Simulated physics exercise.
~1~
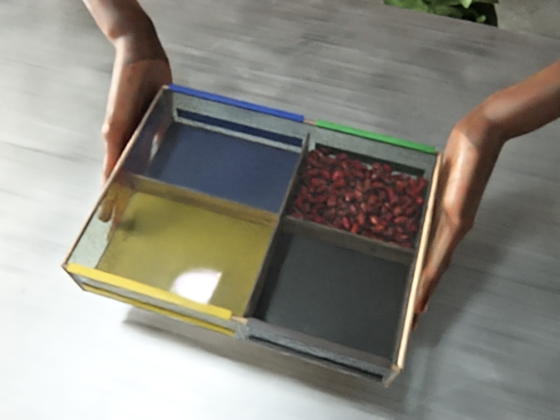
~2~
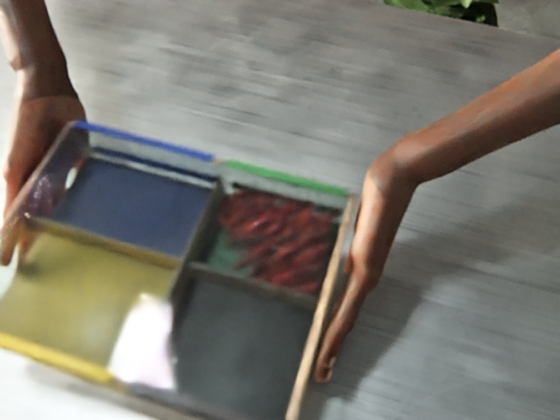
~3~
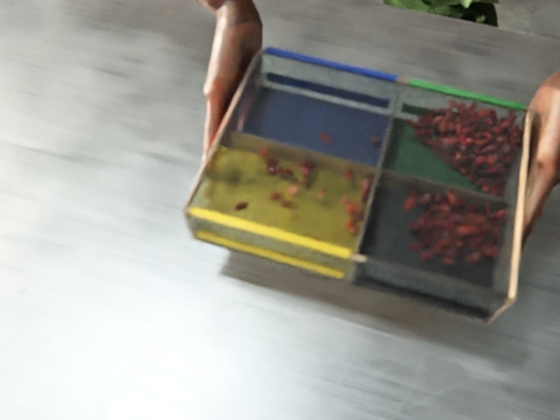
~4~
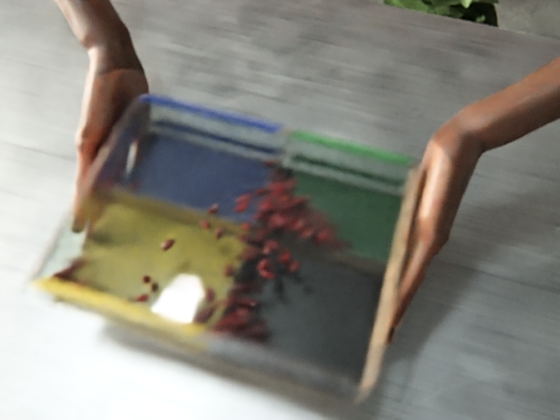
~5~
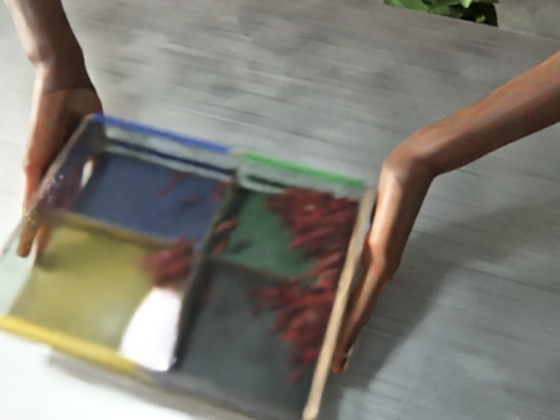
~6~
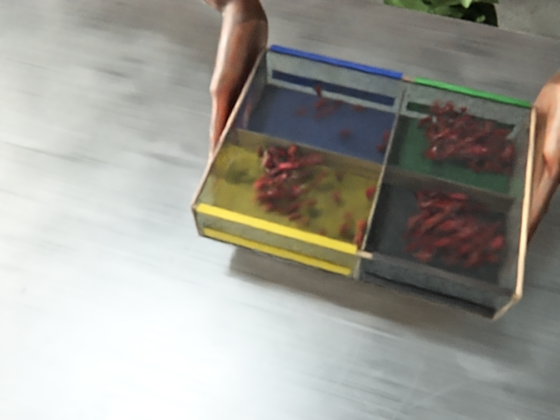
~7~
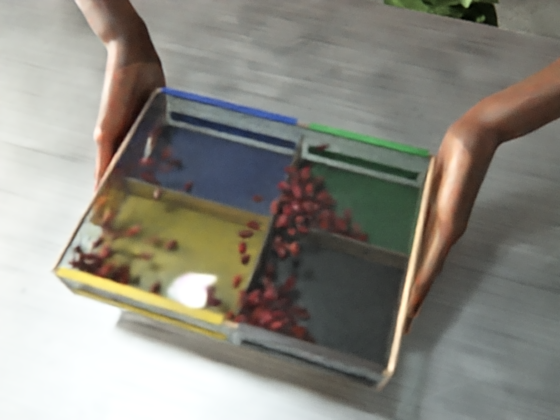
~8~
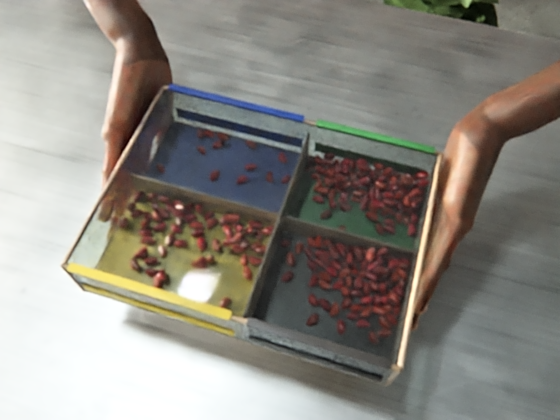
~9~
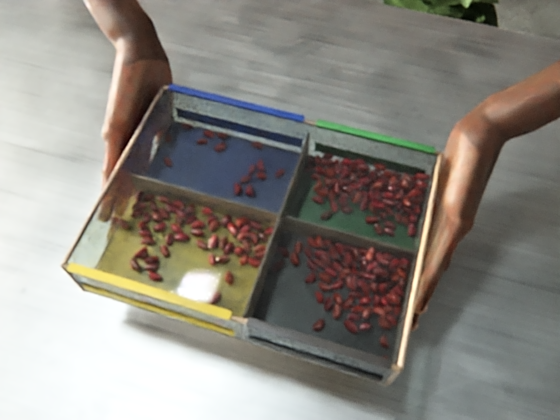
Red beans shaken by two hands spread from the green section, settling with fewest in blue.
